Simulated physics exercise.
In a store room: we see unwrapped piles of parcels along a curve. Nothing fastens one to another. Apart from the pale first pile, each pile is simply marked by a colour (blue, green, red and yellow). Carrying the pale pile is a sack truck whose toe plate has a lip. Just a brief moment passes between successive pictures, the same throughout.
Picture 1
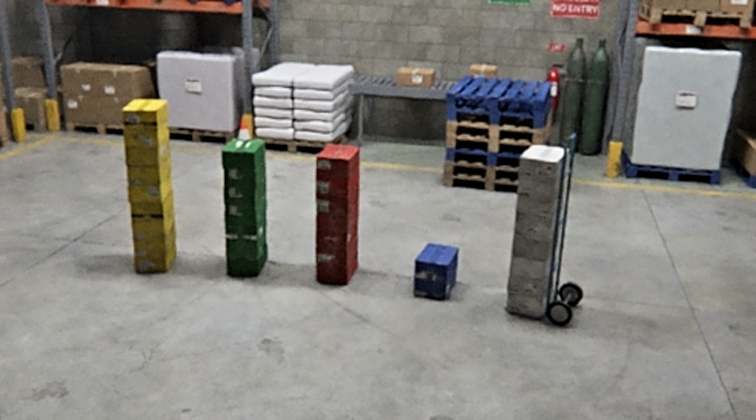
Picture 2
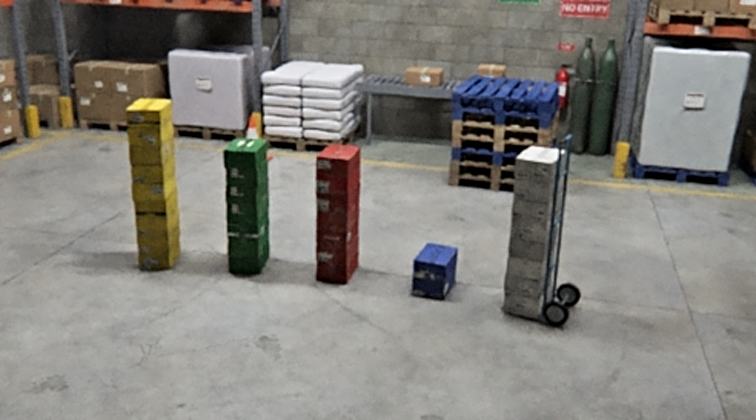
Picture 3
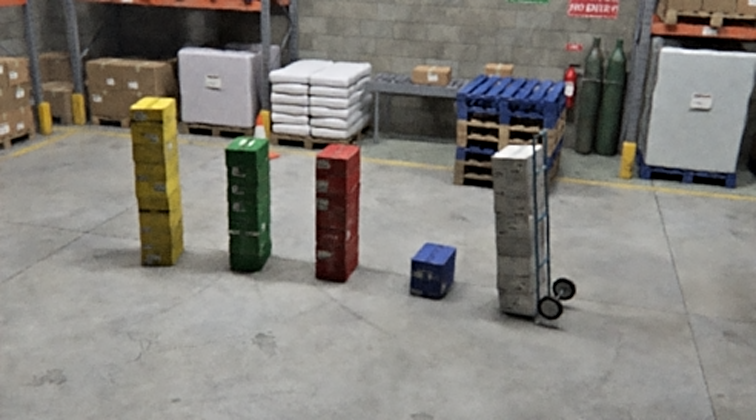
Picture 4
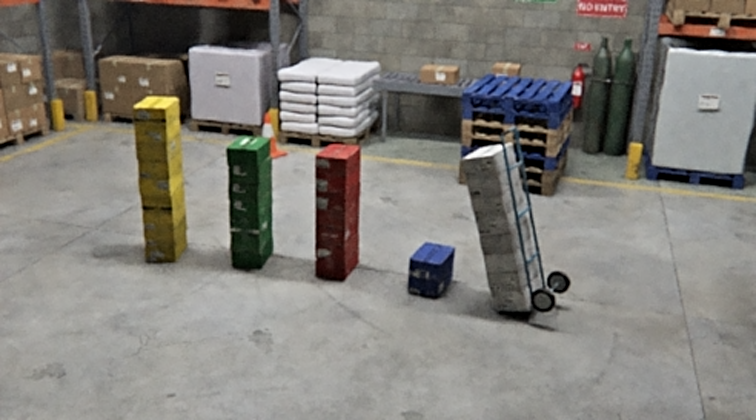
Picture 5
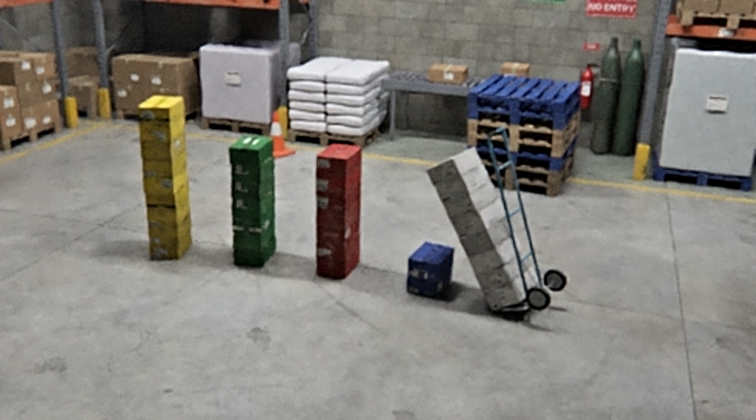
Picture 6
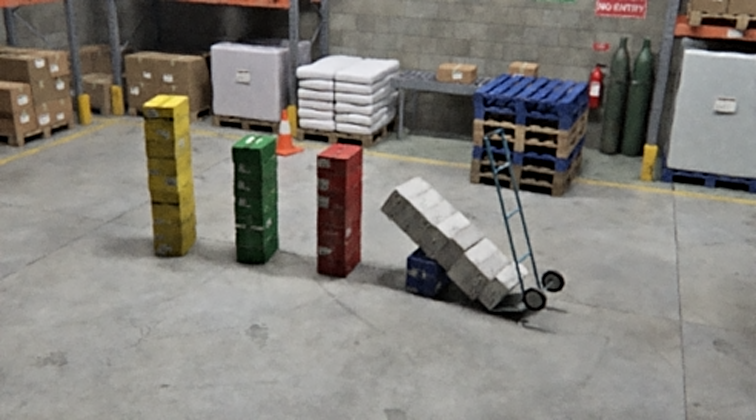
The pale stack of parcels on a sack truck leaned left, slowly at first and then steeply, coming away from the truck's frame above a small blue parcel, while the red, green and yellow stacks stood still.
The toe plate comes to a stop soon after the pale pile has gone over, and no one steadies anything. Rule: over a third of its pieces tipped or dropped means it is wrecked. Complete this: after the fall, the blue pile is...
It is still mostly up.
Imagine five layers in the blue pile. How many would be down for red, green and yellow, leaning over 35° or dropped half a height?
Red 0, green 0, yellow 0.
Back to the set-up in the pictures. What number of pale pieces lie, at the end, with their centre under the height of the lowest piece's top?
Count = 6.
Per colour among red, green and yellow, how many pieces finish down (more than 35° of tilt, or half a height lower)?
Red 0, green 0, yellow 0.
Shortly afterwards, 8 of the pale pile down; none of the 2 blue parcels down (0 of 25 in all colours); top blue parcel unmoved.
Next, 8 of the pale pile down; none of the 2 blue parcels down (0 of 25 in all colours); top blue parcel a little from its place.
Some moments later, 8 of the pale pile down; none of the 2 blue parcels down (0 of 25 in all colours); top blue parcel a little from its place; top red parcel a little from its place.
In the end, 7 of the pale pile down; none of the 2 blue parcels down (0 of 25 in all colours); top blue parcel a little from its place; top red parcel a little from its place. From the last view, middles, top blue parcel near (427, 260), top red parcel near (339, 159).
